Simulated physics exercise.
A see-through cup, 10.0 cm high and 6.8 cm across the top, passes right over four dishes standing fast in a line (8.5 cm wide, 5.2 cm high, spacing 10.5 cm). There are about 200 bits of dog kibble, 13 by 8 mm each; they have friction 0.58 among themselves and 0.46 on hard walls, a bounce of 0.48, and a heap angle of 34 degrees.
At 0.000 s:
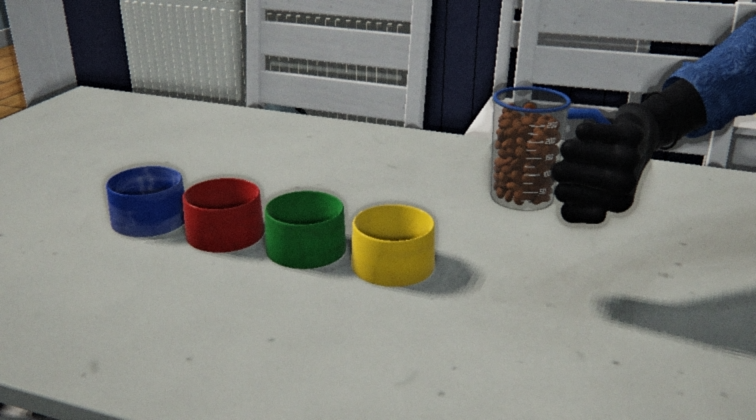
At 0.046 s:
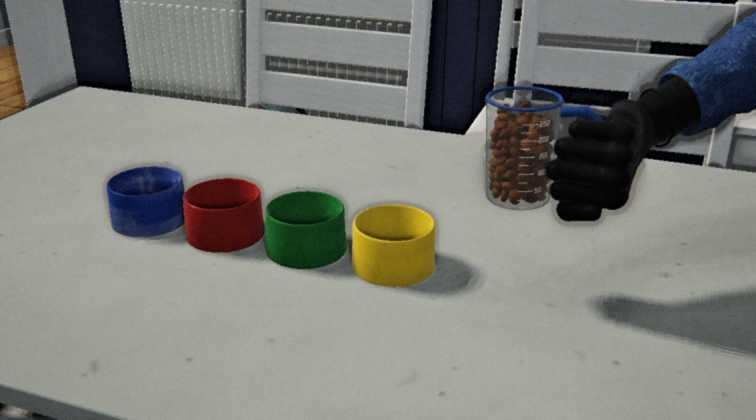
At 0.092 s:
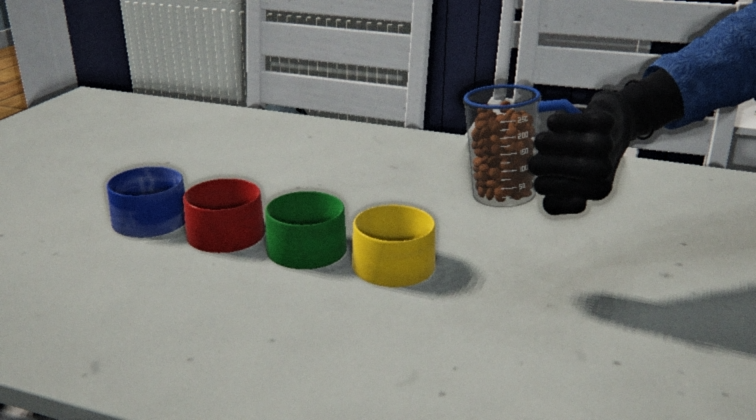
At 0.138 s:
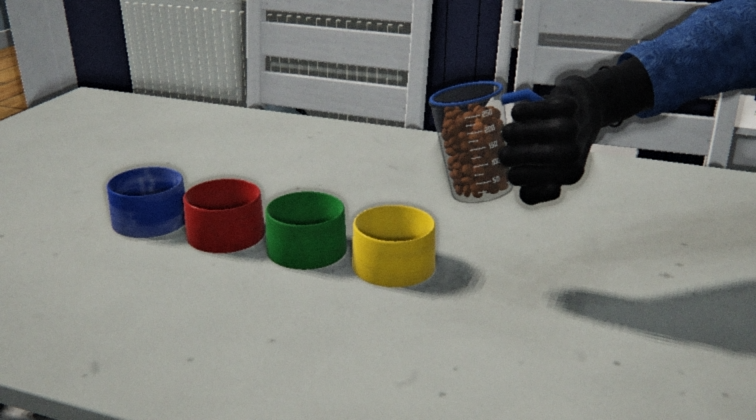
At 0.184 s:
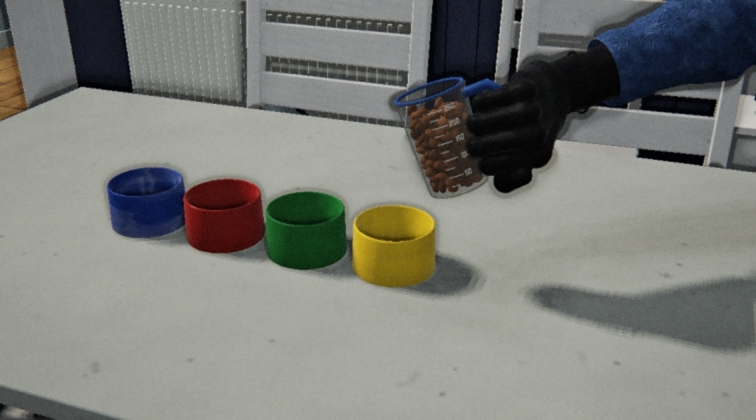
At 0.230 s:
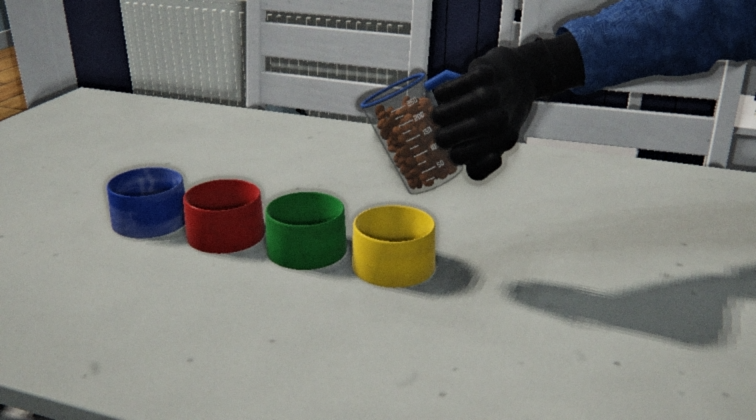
A black-gloved hand in a blue sleeve holds a clear, blue-rimmed cup of brown pieces above the right side of a pale grey table, seen from slightly above. Blue, red, green and yellow dishes stand in a row from left to centre, with white chairs behind. The hand carries the cup leftward, slowly then faster, tilting it left near the yellow dish, while the camera stays still.
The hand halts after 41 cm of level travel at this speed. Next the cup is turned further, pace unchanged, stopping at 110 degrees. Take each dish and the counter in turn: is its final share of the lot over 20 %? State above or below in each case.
In each case: Red below, blue above, green below, yellow below, counter above.
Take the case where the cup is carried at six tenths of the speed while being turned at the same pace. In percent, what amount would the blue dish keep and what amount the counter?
Blue: 50; counter: 40.
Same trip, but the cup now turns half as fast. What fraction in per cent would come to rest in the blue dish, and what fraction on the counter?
Result - blue: 80; counter: 20.
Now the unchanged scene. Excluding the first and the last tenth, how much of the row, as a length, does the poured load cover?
Length: About 19 cm.
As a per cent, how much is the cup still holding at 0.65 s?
About 100 percent of the load.
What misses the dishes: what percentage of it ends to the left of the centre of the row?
Near 100 percent ends up there.
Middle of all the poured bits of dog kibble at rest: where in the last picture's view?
Roughly pixel (94, 209).
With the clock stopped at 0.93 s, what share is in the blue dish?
Estimate: Near 15 %.
After 0.48 s, tilt 70 degrees; cup holds 100 %.
Then, at 0.65 s, tilt 98 degrees; cup holds 100 %.
Then, at 0.93 s, tilt 110 degrees; cup holds 20 %, blue 15 %.
At rest (2.1 s), red 0 %, blue 30 %, green 0 %, yellow 0 %, counter 65 %, cup 5 %.
